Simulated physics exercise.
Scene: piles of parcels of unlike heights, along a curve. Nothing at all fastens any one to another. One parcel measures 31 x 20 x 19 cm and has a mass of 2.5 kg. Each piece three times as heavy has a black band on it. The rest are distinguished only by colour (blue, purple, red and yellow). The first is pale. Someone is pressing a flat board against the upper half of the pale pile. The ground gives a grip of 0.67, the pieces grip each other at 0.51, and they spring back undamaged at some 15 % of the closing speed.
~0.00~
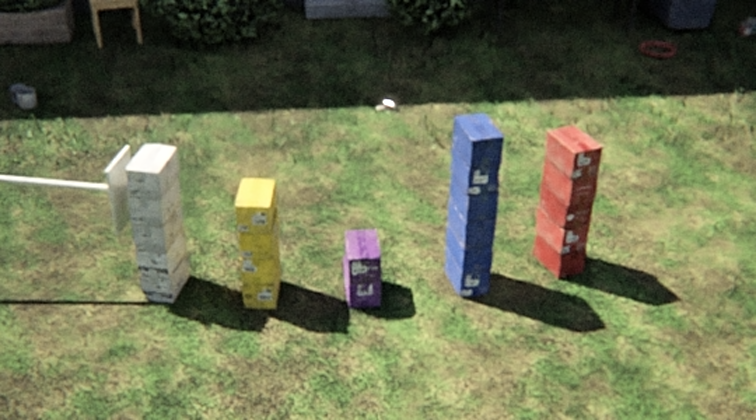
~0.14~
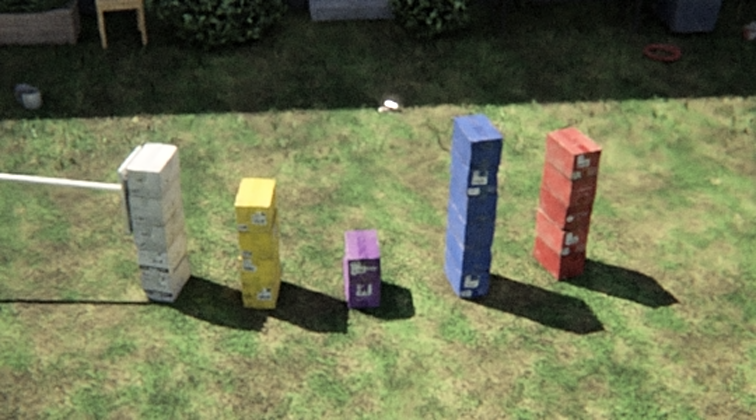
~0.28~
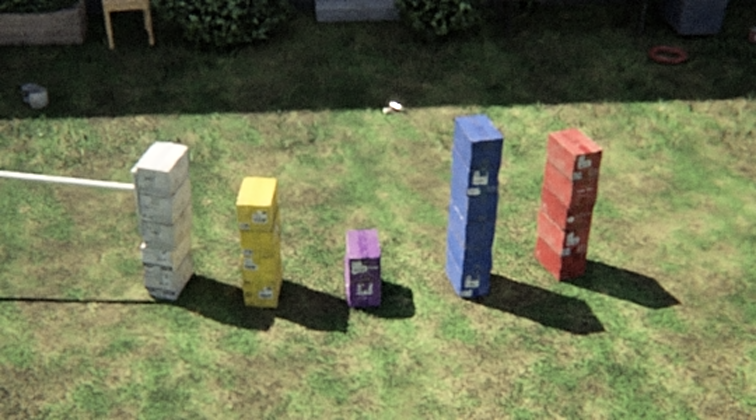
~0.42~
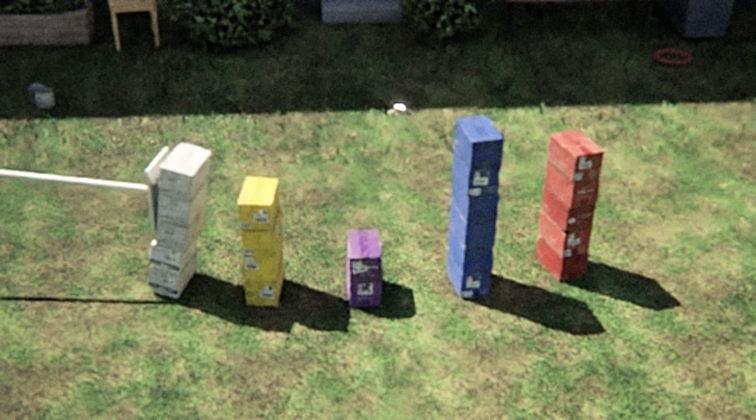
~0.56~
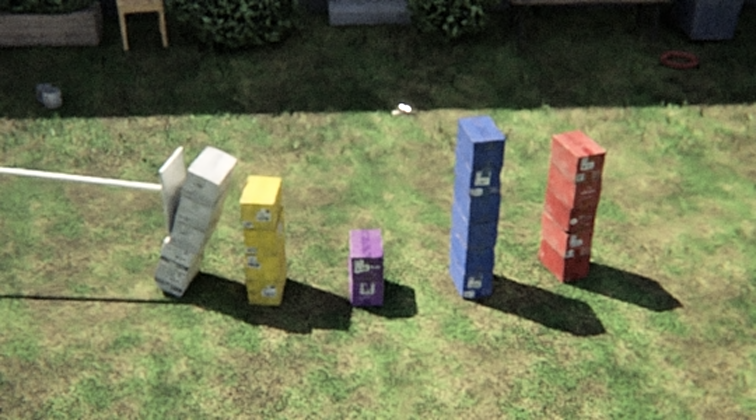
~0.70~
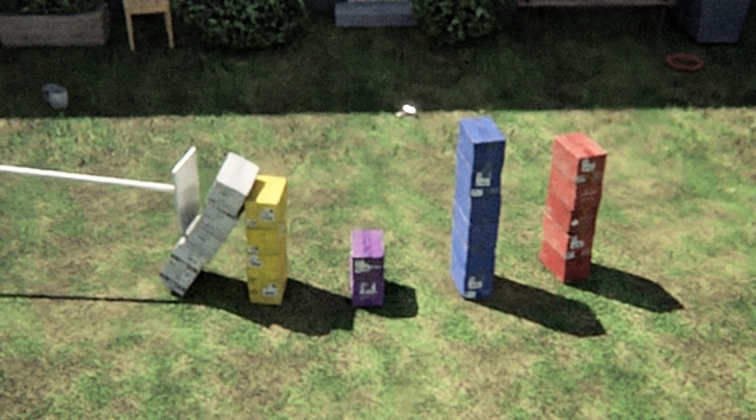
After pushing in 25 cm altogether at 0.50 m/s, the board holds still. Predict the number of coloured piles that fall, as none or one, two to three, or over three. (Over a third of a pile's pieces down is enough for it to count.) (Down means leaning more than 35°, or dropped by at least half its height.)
The number of coloured piles that fall is two to three.
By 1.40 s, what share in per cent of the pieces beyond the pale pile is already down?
25 per cent.
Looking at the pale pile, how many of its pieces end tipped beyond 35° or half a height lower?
The answer is 5 of the pale ones.
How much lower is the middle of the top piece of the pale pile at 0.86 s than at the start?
Roughly 10 cm lower.
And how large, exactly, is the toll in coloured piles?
Exactly 2.
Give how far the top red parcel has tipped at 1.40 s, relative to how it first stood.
Roughly 0 degrees.
After 0.86 s, 3 of the pale pile down; none of the 17 other parcels down, 4 disturbed; top yellow parcel 7° from how it stood.
After 1.10 s, 5 of the pale pile down; none of the 17 other parcels down, 4 disturbed; top yellow parcel 28° from how it stood.
After 1.40 s, 5 of the pale pile down; 4 of the 17 other parcels down; top yellow parcel on its side; top purple parcel 12° from how it stood.
After 1.84 s, 5 of the pale pile down; 5 of the 17 other parcels down; top yellow parcel on its side; top purple parcel on its side.
In the end (3.0 s), 5 of the pale pile down; 5 of the 17 other parcels down; top yellow parcel on its side; top purple parcel on its side. Wrecked, purple and yellow. From the last view, middles, top yellow parcel near (466, 295), top purple parcel near (420, 278).
